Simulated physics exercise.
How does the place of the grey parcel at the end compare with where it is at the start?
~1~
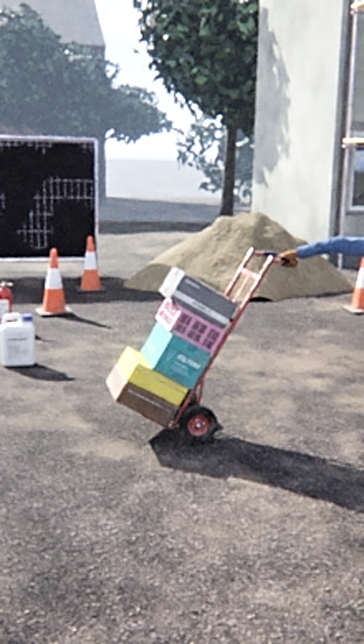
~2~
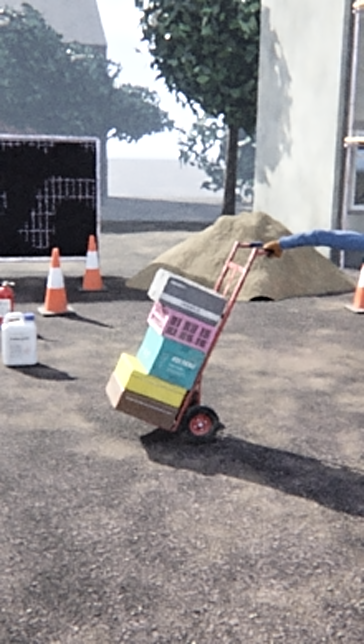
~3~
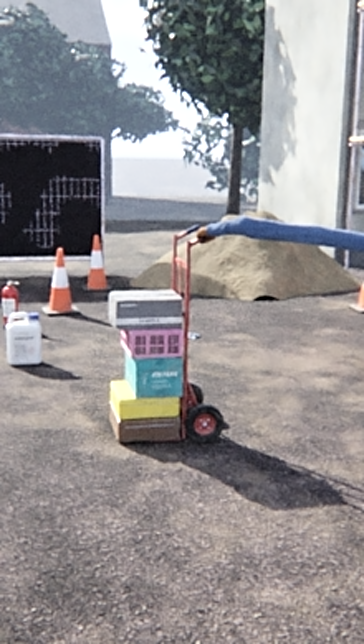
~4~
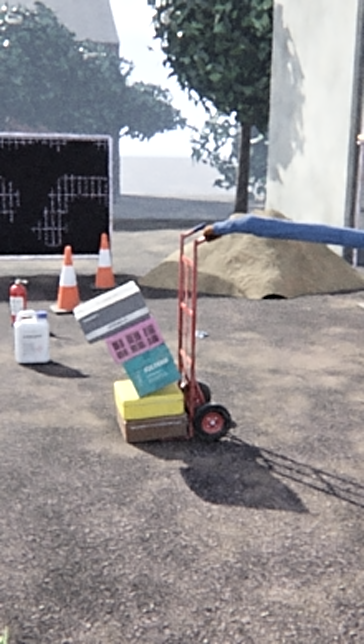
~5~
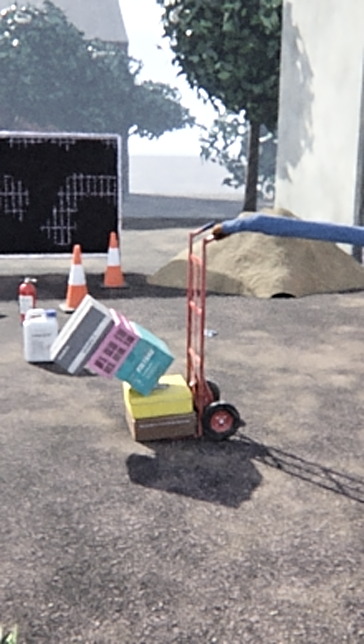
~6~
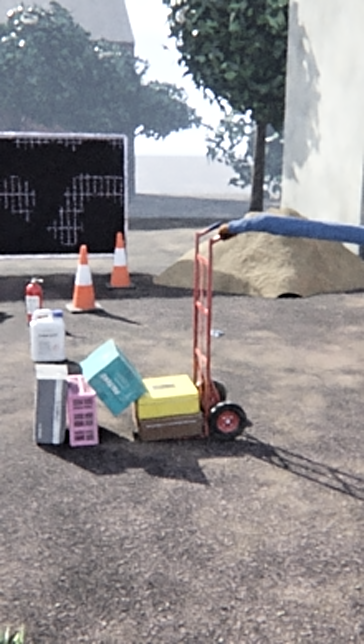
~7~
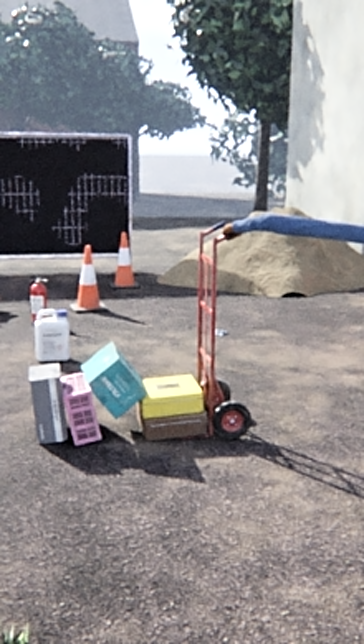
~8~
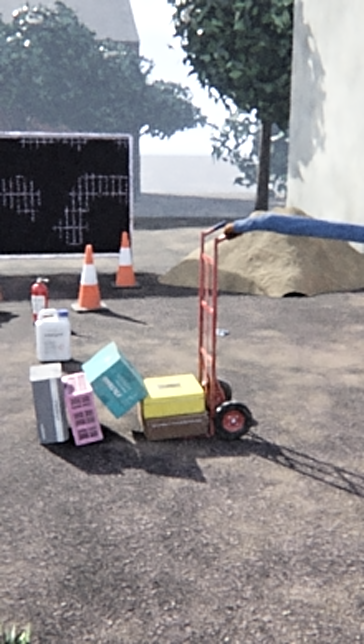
At the start the grey parcel is on top of the stack on the tilted sack truck. At the end it stands on the ground to the left, beside the pink crate.
The clip shows an arm tilting a red sack truck upright with five stacked boxes, whereupon the upper three topple left; the grey and pink ones land on the ground, the turquoise one rests tilted beside the yellow and brown ones still stacked.
